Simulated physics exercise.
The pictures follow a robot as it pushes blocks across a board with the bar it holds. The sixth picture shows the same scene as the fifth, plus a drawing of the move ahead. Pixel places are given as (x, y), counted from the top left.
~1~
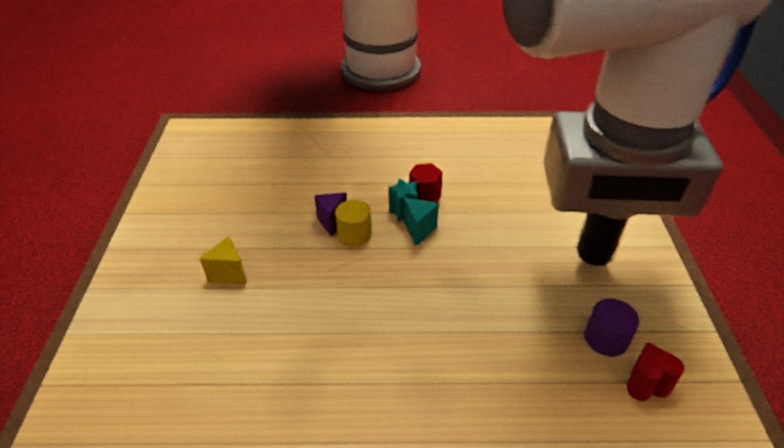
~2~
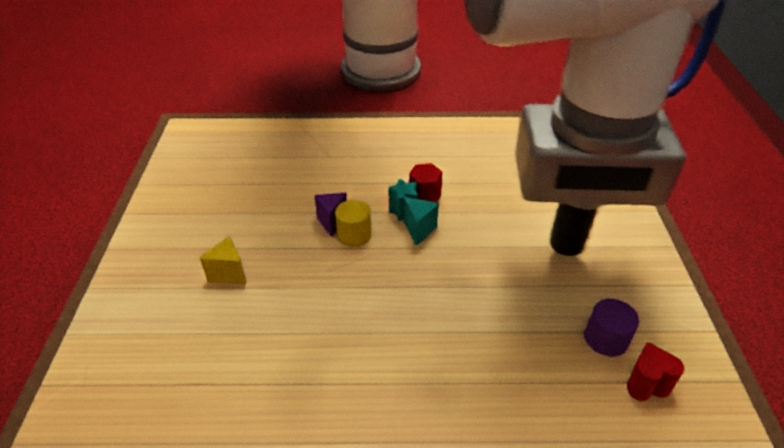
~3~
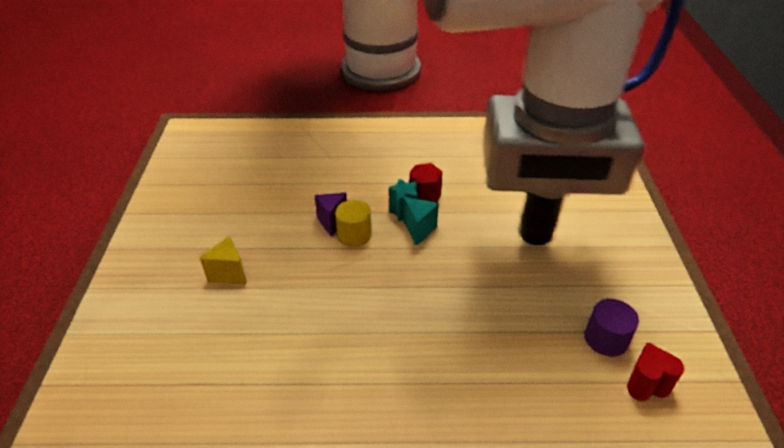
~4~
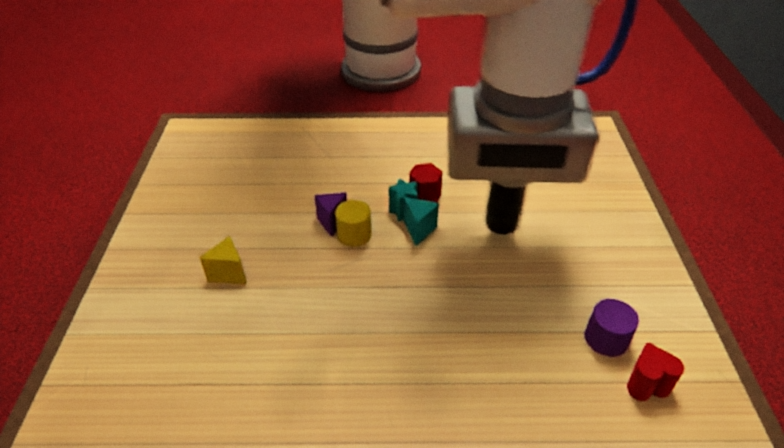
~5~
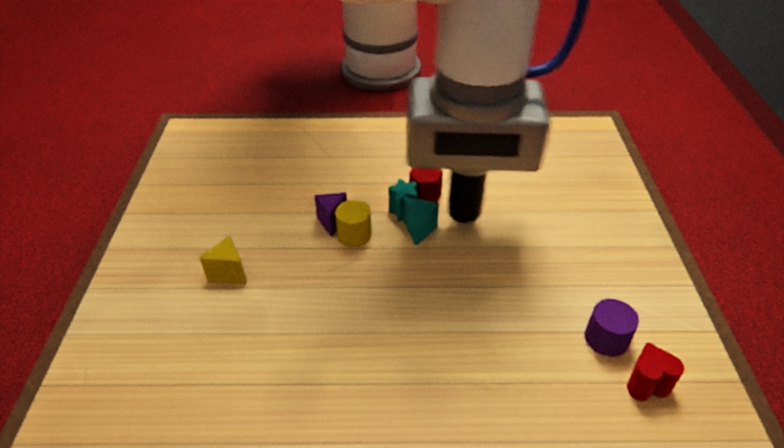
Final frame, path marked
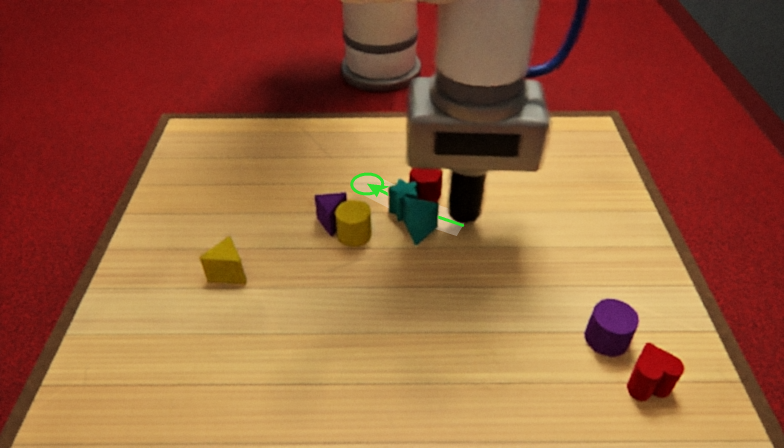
The video shows a robot arm with a black bar above a wooden board of scattered coloured blocks. The arm moves steadily left and slightly toward the back, nearing the turquoise and red blocks, while all the blocks stay still.
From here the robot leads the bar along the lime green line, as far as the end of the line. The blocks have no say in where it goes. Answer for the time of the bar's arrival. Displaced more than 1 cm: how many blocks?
My best guess is that three blocks or more move over 1 cm.
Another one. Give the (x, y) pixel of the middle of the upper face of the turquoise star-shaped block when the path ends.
The spot you're after is about (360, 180) in the image.
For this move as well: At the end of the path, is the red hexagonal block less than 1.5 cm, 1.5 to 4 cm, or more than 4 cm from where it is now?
Medium: 1.5 to 4 cm.
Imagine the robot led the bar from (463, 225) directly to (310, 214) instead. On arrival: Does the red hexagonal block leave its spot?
I expect not.
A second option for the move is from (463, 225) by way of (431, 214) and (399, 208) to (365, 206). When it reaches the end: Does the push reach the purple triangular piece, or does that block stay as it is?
That one stays where it is.
Drawn move, from (463, 225) via (427, 213) and (396, 198), ending at (367, 184).
What follows on the original path. One third of the way, bar at (427, 200); turquoise star-shaped block at (400, 187); turquoise triangular piece at (406, 207), turned 50° anticlockwise; red hexagonal block at (423, 169).
Two thirds of the way, bar at (396, 186); turquoise star-shaped block at (369, 181), turned 20° anticlockwise; turquoise triangular piece at (404, 207), turned 65° anticlockwise; red hexagonal block at (418, 161), turned 40° clockwise.
At the end, bar at (367, 171); purple triangular piece still; turquoise star-shaped block at (360, 180), turned 60° anticlockwise; turquoise triangular piece at (404, 207), turned 65° anticlockwise; red hexagonal block at (418, 161), turned 40° clockwise.
